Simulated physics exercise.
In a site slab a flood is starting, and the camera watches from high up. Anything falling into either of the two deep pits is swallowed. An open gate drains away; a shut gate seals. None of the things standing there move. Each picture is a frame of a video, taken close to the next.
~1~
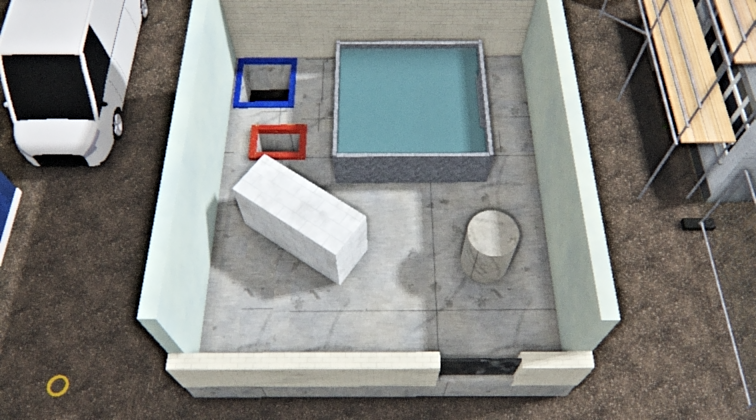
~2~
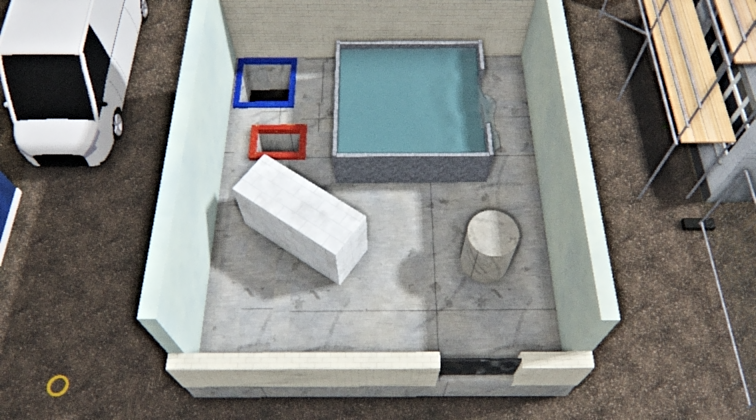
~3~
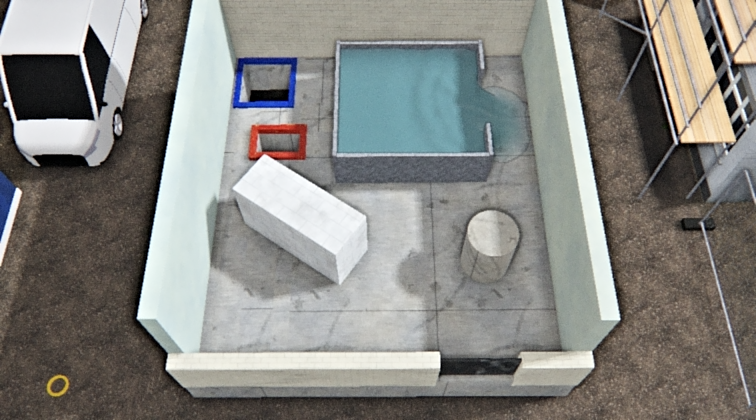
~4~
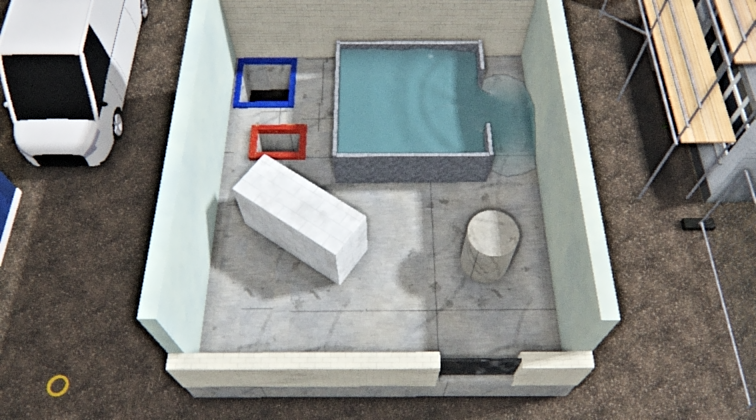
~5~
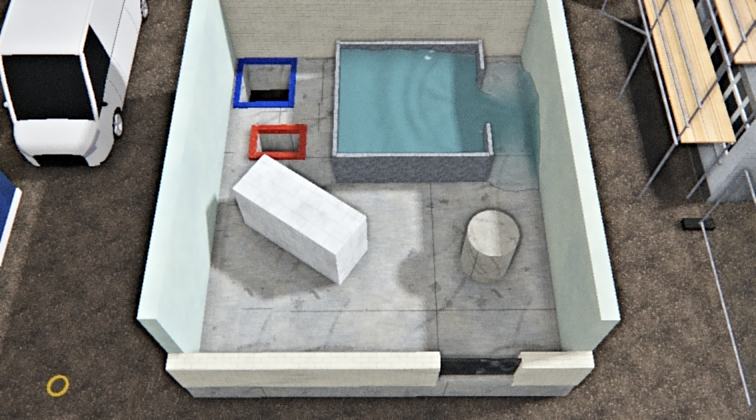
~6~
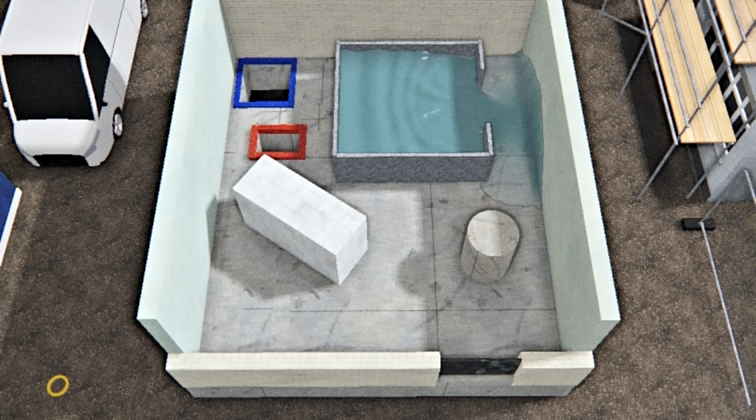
On a walled concrete slab seen from high above, a raised tank of blue-green water sits still near a white block and a short cylinder. A gap opens in its right side and water pours out, spreading to the right-hand wall, then creeping along it toward the viewer as ripples cross the tank.
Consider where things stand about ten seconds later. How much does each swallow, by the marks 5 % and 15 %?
As I see it, the gate fails to reach five per cent; the red pit fails to reach five per cent; the blue pit passes fifteen per cent.
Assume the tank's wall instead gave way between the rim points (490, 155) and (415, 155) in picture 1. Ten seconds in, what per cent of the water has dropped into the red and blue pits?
Red takes 4 in a hundred, blue takes 12 in a hundred.
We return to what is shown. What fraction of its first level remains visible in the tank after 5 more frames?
76 per cent or thereabouts.
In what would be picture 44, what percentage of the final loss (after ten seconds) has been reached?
Near 55 in a hundred, I reckon.
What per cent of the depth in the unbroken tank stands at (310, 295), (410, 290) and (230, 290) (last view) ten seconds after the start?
I'd say around 16 per cent, then 6 per cent, then 16 per cent.
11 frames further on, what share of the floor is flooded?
Around 40 percent, give or take.
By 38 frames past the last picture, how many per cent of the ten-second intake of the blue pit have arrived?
About 55 per cent.
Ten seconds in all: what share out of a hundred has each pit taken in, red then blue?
Estimates: 2 % and 24 %.
A moment on, water covers 20 % of the floor; the gate 0 %, the red pit 0 %, the blue pit 0 %.
Next, water covers 40 % of the floor; the gate 0 %, the red pit 0 %, the blue pit 0 %.
Then, water covers 65 % of the floor; the gate 0 %, the red pit 0 %, the blue pit 5 %.
Later, water covers 95 % of the floor; the gate 0 %, the red pit 0 %, the blue pit 13 %.
In the end, water covers 100 % of the floor; the gate 0 %, the red pit 1 %, the blue pit 23 %.
